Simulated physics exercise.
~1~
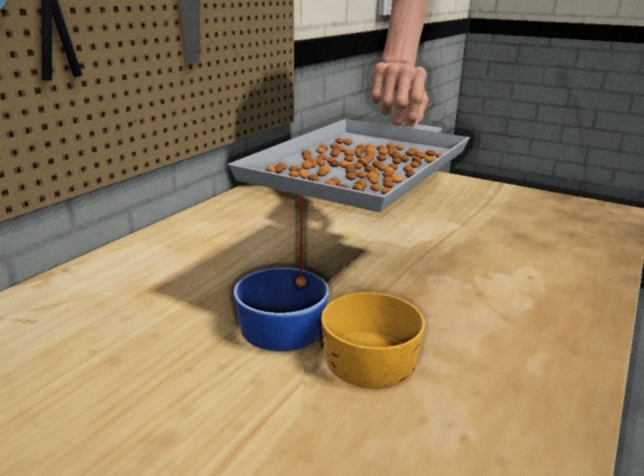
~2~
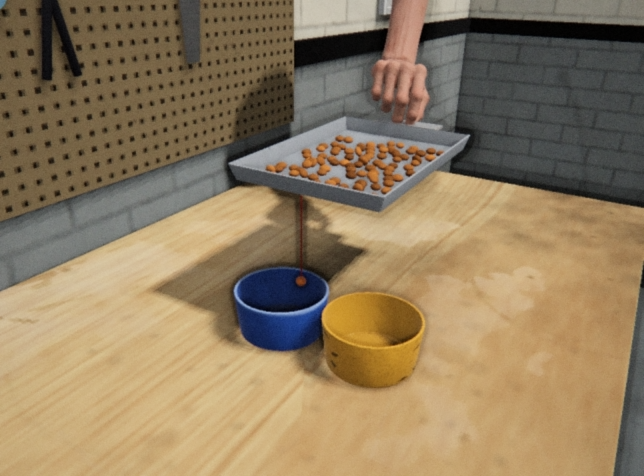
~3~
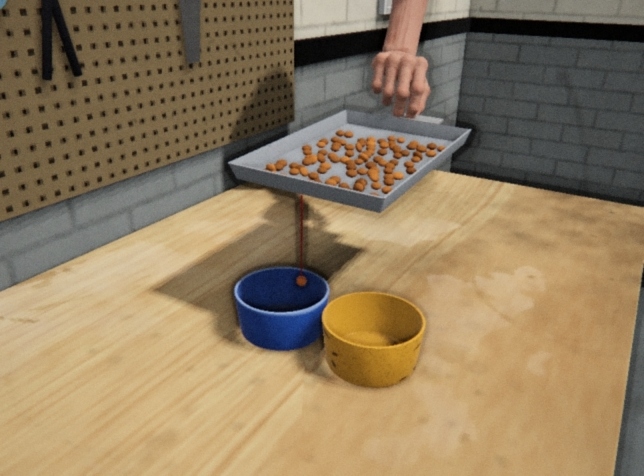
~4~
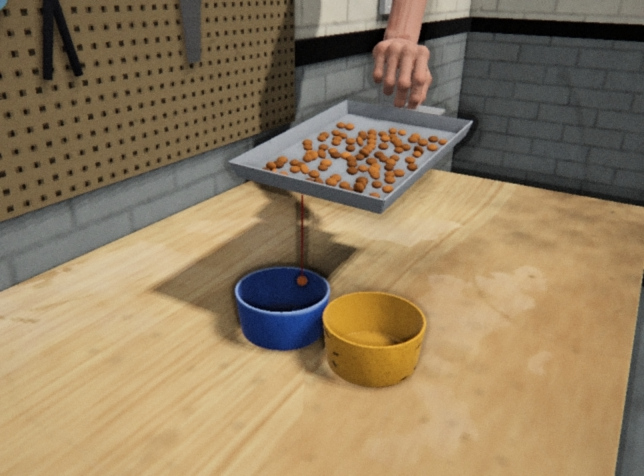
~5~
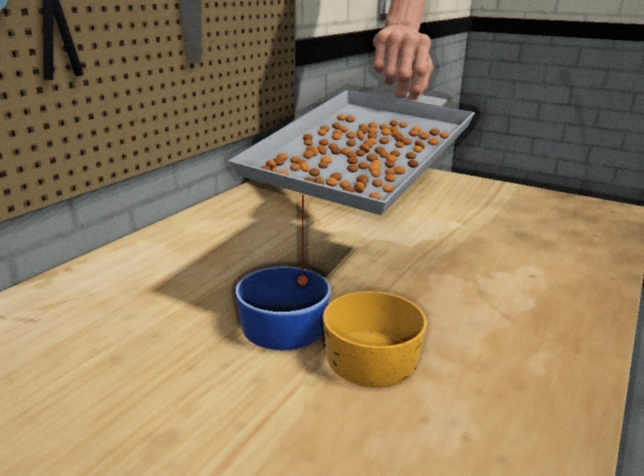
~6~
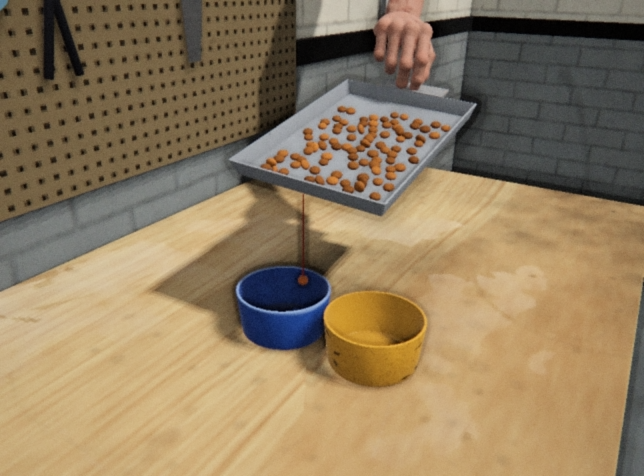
A bare hand holds the far edge of a grey tray scattered with small orange-brown bits above a pale wooden worktop, seen from slightly above, with pegboard and grey brick behind. Below sit a blue bowl on the left and a yellow bowl on the right, while a small reddish bead hangs from the tray's near edge. The tray gradually tilts toward the viewer, its far side rising, as the camera stays still.
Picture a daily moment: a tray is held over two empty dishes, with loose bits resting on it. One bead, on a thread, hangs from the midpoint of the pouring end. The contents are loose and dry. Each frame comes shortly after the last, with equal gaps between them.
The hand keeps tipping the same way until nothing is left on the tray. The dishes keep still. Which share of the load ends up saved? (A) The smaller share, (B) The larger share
The answer is B.
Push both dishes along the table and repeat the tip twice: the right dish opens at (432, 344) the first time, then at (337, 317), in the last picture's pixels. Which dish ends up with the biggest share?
Place 1: The one on the left side; place 2: The one on the right side.
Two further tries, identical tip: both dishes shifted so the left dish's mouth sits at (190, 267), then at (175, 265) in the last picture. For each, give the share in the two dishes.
Respectively 10 percent and 0 percent.
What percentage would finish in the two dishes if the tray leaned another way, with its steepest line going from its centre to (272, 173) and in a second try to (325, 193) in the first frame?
Shares, approx.: 40 %, then 50 %.
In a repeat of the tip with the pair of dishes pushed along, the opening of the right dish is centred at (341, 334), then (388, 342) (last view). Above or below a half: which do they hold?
The bulk of it and then the bulk of it.
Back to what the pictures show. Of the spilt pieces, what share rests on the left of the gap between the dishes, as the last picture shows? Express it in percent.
Around 70 per cent, give or take.
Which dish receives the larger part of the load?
The one at right wins.
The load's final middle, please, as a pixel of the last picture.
It settles centred around (362, 361).
Soon after the last picture, tray tipped steeply; nearly all on the tray; a stray few in the air.
A little later, tray tipped right over; about a third on the tray; about half in the right dish; a small part outside both; about a quarter in the air.
Later still, tray tipped past a quarter turn; most in the right dish; about a quarter outside both.
At rest, tray tipped past a quarter turn; most in the right dish; none in the left dish; about a quarter outside both.
